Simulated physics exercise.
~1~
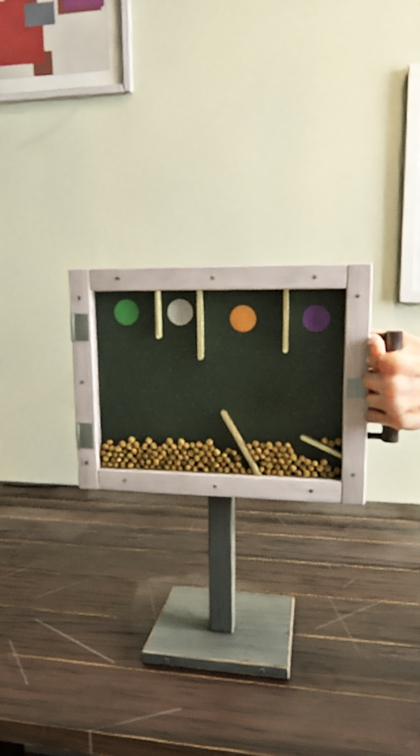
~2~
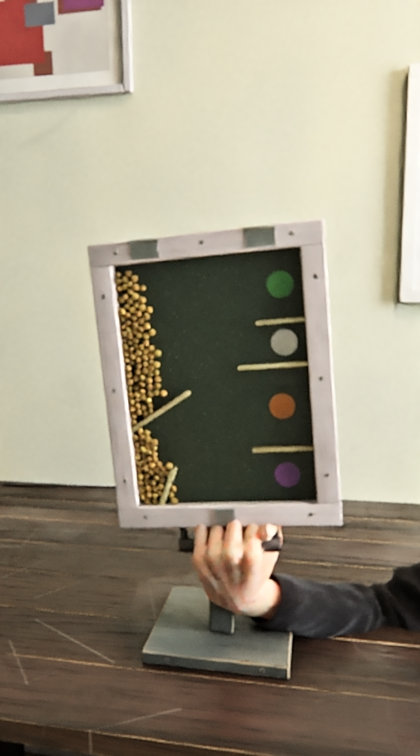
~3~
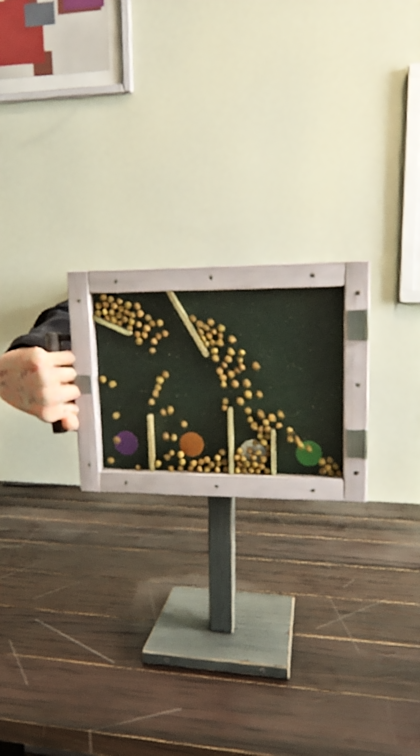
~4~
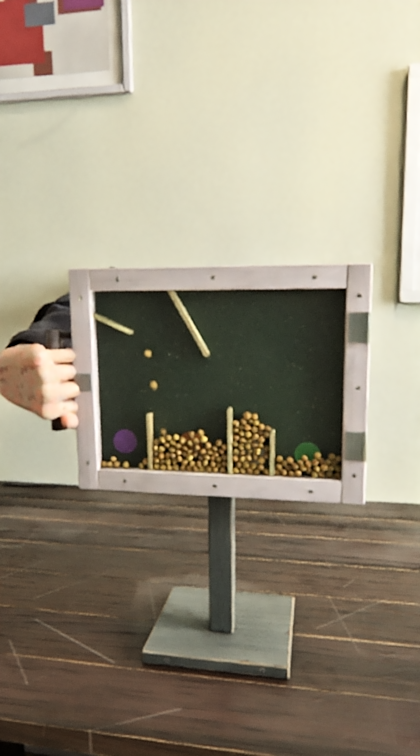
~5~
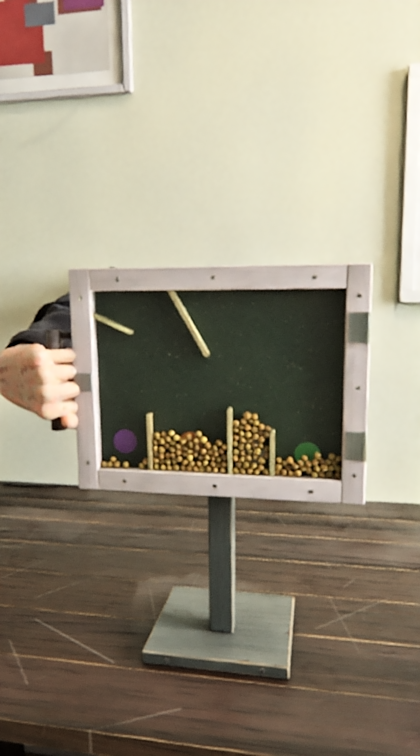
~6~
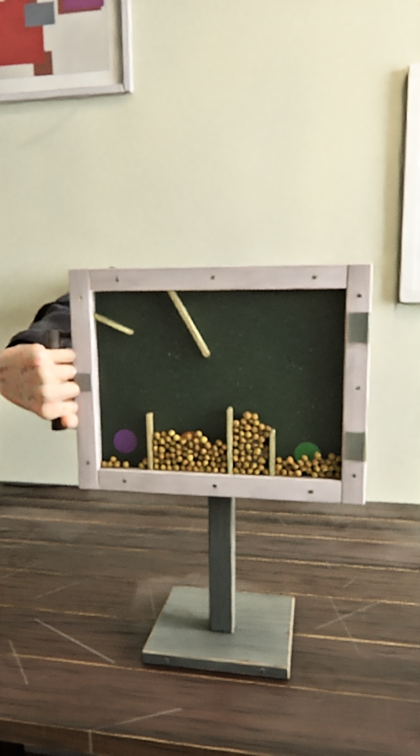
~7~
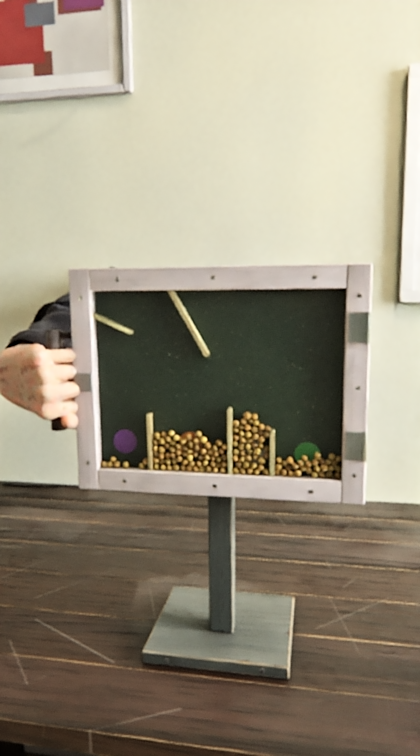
A hand at the right grips the handle of a white-framed, dark green case on a grey stand, seen from the front on a dark wooden table against a pale green wall. Golden-brown beads lie along its bottom, below green, white, orange and purple stickers between pale partitions at the top. The hand swings the case clockwise through upright until it is upside down, ending at the left. The beads slide past two slanted strips and pour into the pockets. They settle still, heaped over the orange and white stickers, lower around green, with only a few by purple.
